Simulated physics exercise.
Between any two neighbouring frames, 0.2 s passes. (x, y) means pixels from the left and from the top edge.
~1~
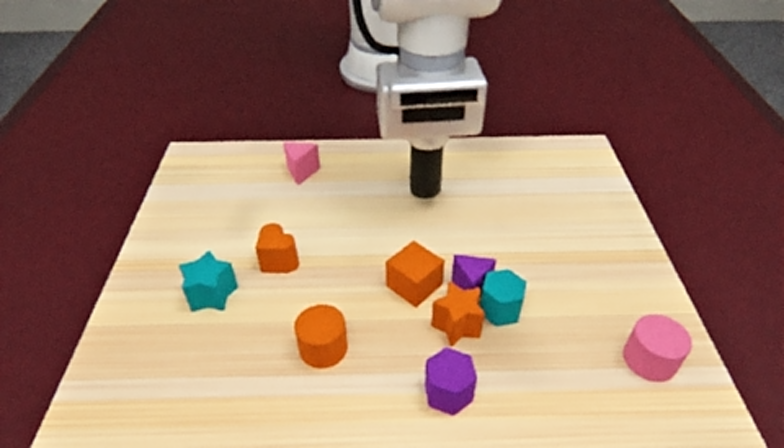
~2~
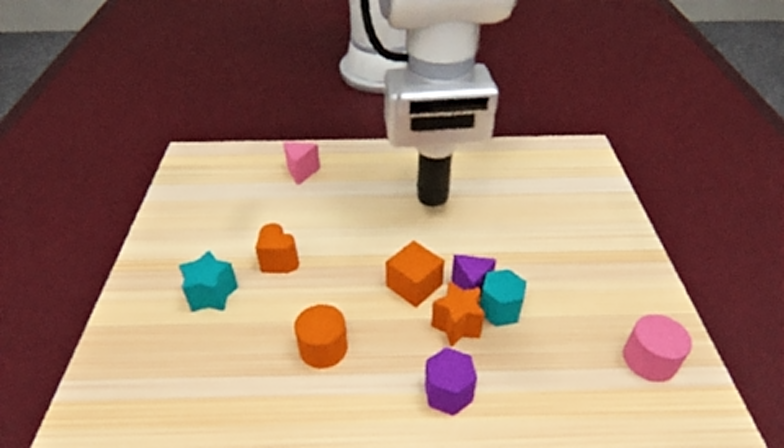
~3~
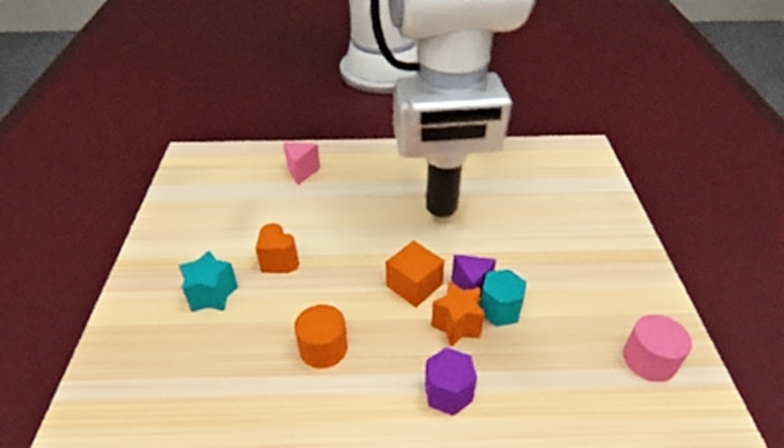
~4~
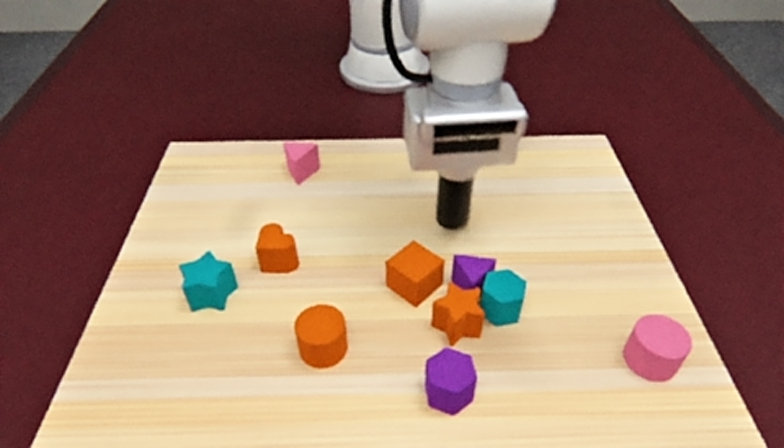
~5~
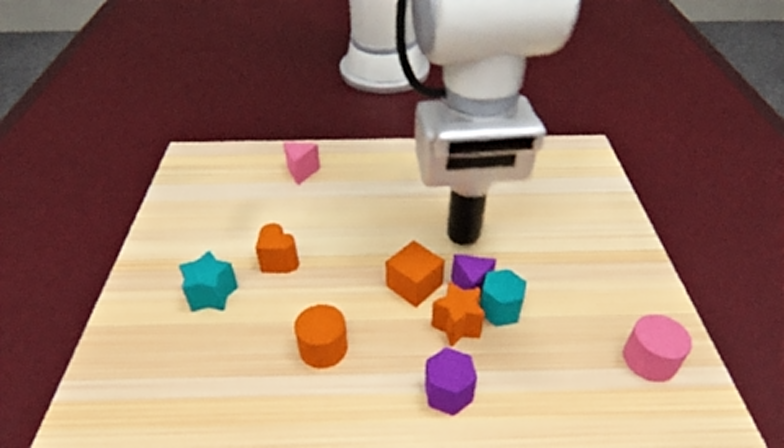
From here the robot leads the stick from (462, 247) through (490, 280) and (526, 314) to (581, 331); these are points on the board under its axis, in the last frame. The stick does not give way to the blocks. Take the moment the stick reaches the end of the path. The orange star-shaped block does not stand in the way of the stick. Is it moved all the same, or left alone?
At the end of the path, the orange star-shaped block remains in its old spot.
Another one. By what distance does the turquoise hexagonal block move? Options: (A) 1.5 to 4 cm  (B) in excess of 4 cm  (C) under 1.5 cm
B: In excess of 4 cm.
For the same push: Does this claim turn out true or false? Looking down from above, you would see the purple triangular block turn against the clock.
The claim does not hold.
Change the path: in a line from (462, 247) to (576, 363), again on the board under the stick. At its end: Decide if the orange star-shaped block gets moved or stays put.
It stays.
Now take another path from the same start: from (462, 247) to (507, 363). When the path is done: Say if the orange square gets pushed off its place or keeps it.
It is left in place.
On the path given first. One third of the way, stick (493, 269); purple triangular block (474, 273), turned 25° clockwise; turquoise hexagonal block (508, 291), turned 15° anticlockwise.
Two thirds of the way, stick (530, 303); purple triangular block (475, 277), turned 45° clockwise; turquoise hexagonal block (526, 324).
At the end, stick (586, 319); orange star-shaped block in place; purple triangular block (475, 277), turned 45° clockwise; turquoise hexagonal block (530, 326), turned 30° clockwise.
